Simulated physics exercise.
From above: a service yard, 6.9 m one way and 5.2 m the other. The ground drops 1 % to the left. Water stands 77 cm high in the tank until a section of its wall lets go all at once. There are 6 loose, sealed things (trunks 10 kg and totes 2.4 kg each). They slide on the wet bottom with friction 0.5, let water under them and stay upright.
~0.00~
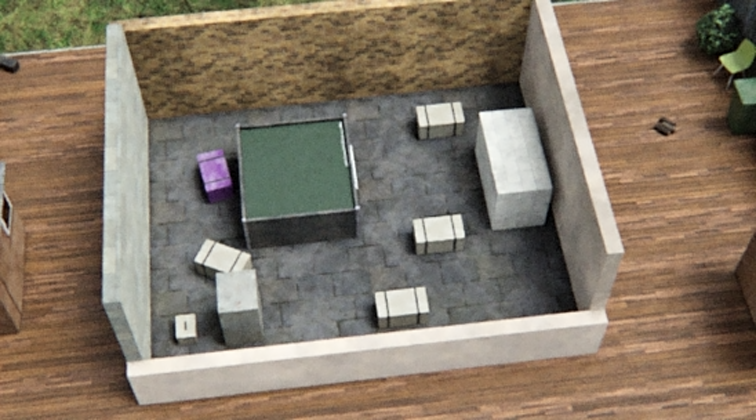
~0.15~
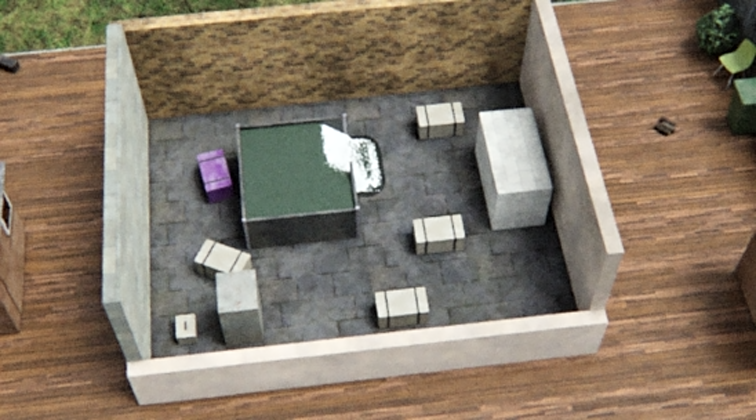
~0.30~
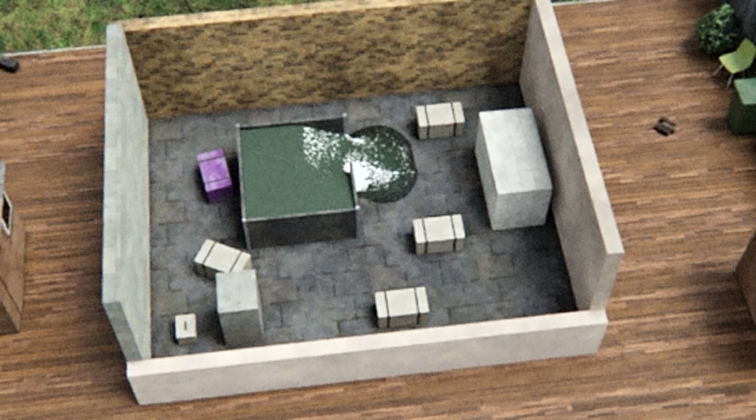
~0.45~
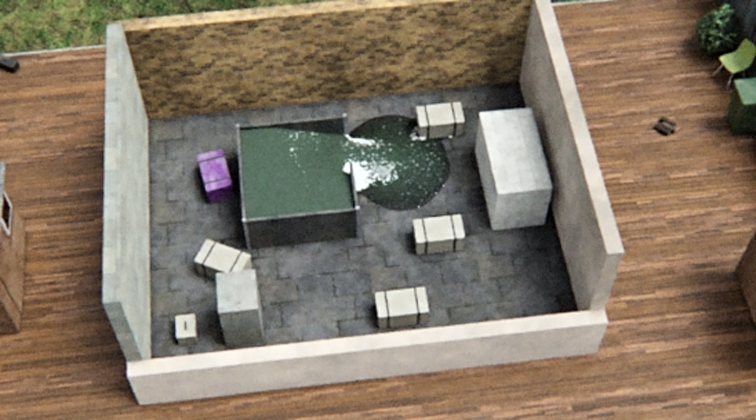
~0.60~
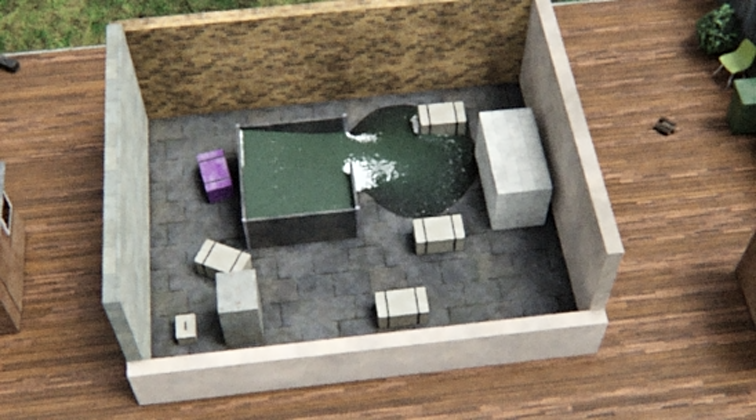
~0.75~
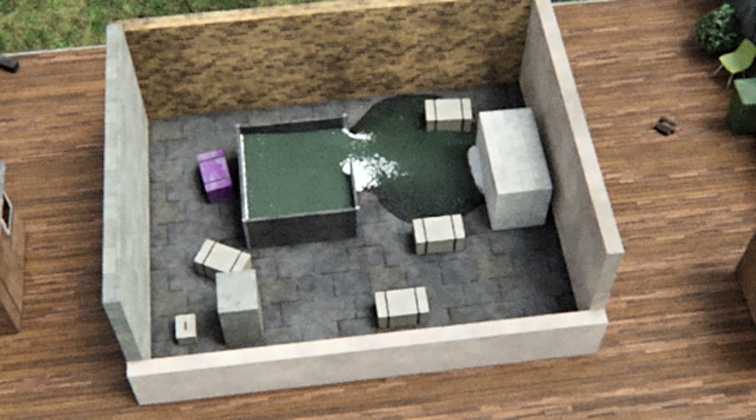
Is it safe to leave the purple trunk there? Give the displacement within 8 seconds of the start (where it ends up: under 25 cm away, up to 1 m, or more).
The purple trunk stays put.
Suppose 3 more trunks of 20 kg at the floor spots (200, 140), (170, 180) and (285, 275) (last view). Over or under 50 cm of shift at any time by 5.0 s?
In that order: Short of it, short of it, short of it.
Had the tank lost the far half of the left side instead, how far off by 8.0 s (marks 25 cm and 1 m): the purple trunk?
Then the purple trunk ends far away.
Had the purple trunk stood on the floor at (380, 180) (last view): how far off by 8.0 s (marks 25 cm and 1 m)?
It ends far away.
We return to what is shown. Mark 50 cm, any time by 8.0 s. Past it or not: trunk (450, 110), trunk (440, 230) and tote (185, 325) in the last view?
In turn: Past it, more, short of it.
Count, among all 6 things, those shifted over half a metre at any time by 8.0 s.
4 of them.
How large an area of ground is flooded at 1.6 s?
Some 13 m2.
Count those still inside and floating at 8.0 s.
At that moment 5.
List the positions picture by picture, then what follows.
The first frame shows the purple trunk at (215, 170) rests on the ground; 3.5 m2 under water; 0 of 6 have shifted.
The second frame shows the purple trunk at (215, 170), on the bottom; water covers 4.2 m2; 0 of 6 have shifted.
The third frame shows the purple trunk at (215, 170) rests on the ground; water covers 5.1 m2; 0 of 6 have shifted.
The fourth frame shows the purple trunk at (215, 170) rests on the ground; 6.3 m2 under water; 0 of 6 have shifted.
The fifth frame shows the purple trunk at (215, 170) rests on the ground; 7.6 m2 under water; 0 of 6 have shifted.
The sixth frame shows the purple trunk at (215, 170) rests on the ground; 8.8 m2 under water; 1 of 6 have shifted.
After 1.6 s the purple trunk is near (215, 170), 0.0 m from its start, aground; 1 afloat.
After 3.6 s the purple trunk is near (215, 170), 0.0 m from its start, aground; 1 afloat.
After 5.6 s the purple trunk is near (215, 170), 0.0 m from its start, aground; 2 afloat.
After 8.0 s the purple trunk is near (215, 170), 0.0 m from its start, aground; 5 afloat.
